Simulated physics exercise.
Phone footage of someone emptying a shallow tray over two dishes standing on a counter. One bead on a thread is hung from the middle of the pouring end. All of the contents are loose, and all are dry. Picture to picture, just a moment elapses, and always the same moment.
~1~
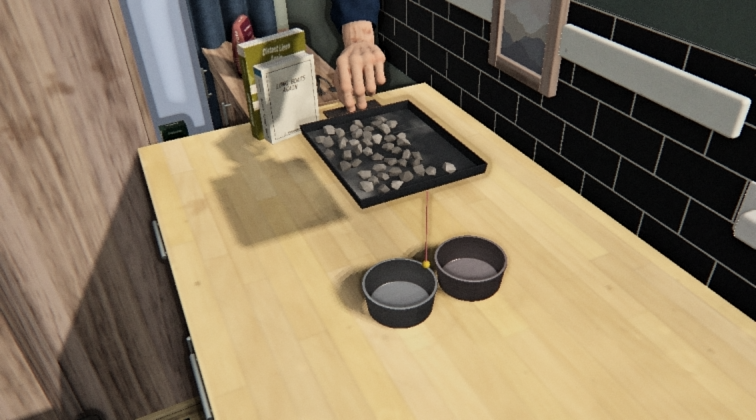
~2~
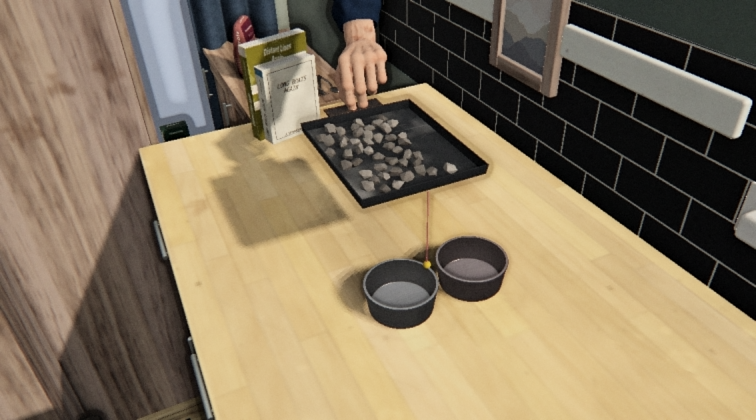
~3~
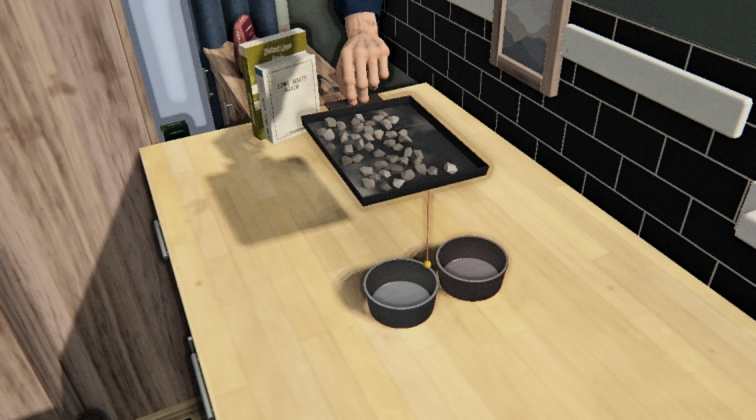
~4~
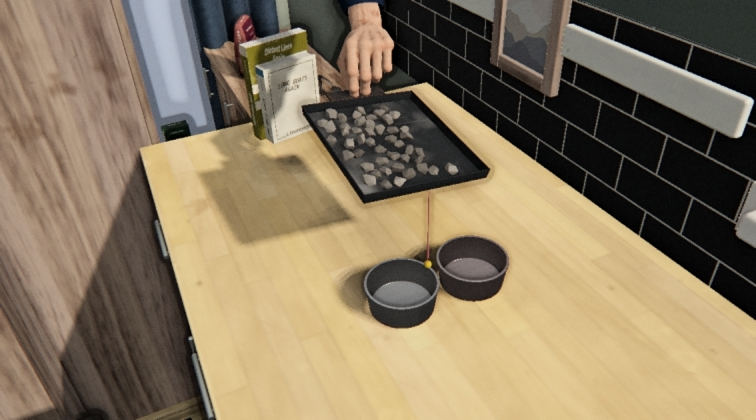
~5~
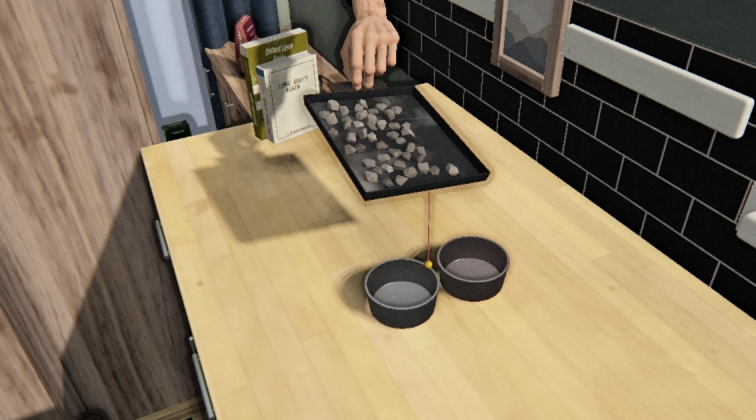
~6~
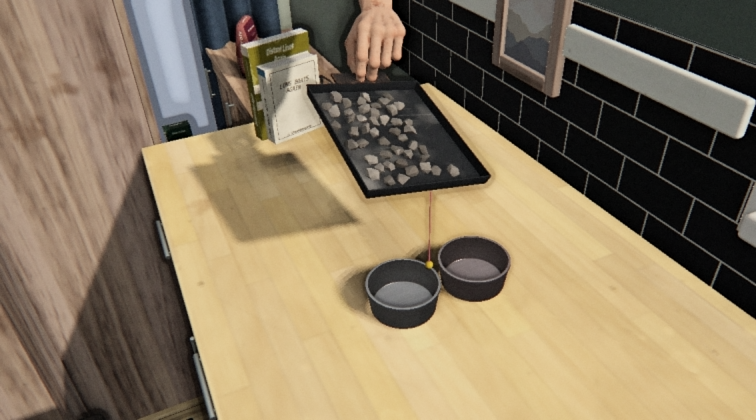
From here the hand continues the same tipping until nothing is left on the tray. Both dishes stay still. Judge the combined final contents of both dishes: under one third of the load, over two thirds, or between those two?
Judged together: Over two thirds.
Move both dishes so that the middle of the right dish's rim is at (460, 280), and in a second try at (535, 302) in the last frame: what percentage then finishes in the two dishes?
Roughly 30 % and 0 %.
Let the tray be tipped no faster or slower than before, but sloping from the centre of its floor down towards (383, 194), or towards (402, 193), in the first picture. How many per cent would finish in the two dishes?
About 40 % and about 40 %.
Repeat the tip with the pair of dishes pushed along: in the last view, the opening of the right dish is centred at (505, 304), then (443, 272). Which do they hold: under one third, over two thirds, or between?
Try 1 - under a third; try 2 - below one third.
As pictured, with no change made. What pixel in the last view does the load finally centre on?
I'd mark it at roughly (476, 272).
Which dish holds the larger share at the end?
It's the one on the right.
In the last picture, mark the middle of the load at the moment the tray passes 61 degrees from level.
I'd put the middle close to (458, 165).
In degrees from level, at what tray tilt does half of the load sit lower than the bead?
Roughly 90 degrees at that moment.
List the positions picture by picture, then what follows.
The first picture shows corners of the pouring end at (362, 199) and (486, 163), level; middle of the load at (367, 151), bits of gravel; left dish at (417, 315); right dish at (489, 288); bead on its thread at (426, 264).
The second picture shows corners of the pouring end at (363, 199) and (487, 164), level; middle of the load at (368, 151).
The third picture shows corners of the pouring end at (363, 197) and (487, 166), tipped barely, lowest at the right corner; middle of the load at (369, 147).
The fourth picture shows corners of the pouring end at (365, 194) and (488, 169), tipped a little, lowest at the right corner; middle of the load at (370, 142).
The fifth picture shows corners of the pouring end at (367, 192) and (489, 172), tipped a little, lowest at the right corner; middle of the load at (372, 137).
The sixth picture shows corners of the pouring end at (369, 189) and (489, 175), tipped clearly, lowest at the right corner; middle of the load at (374, 132); left dish at (420, 315); right dish at (493, 288).
Soon, tray tipped steeply; nearly all on the tray; a stray few in the air.
A while on, tray tipped right over; a small part on the tray; about two thirds in the right dish; a small part outside both; a small part in the air.
Towards the end, tray tipped past a quarter turn; nearly all in the right dish; a small part outside both.
Finally, tray tipped past a quarter turn; none in the left dish; nearly all in the right dish; a small part outside both.
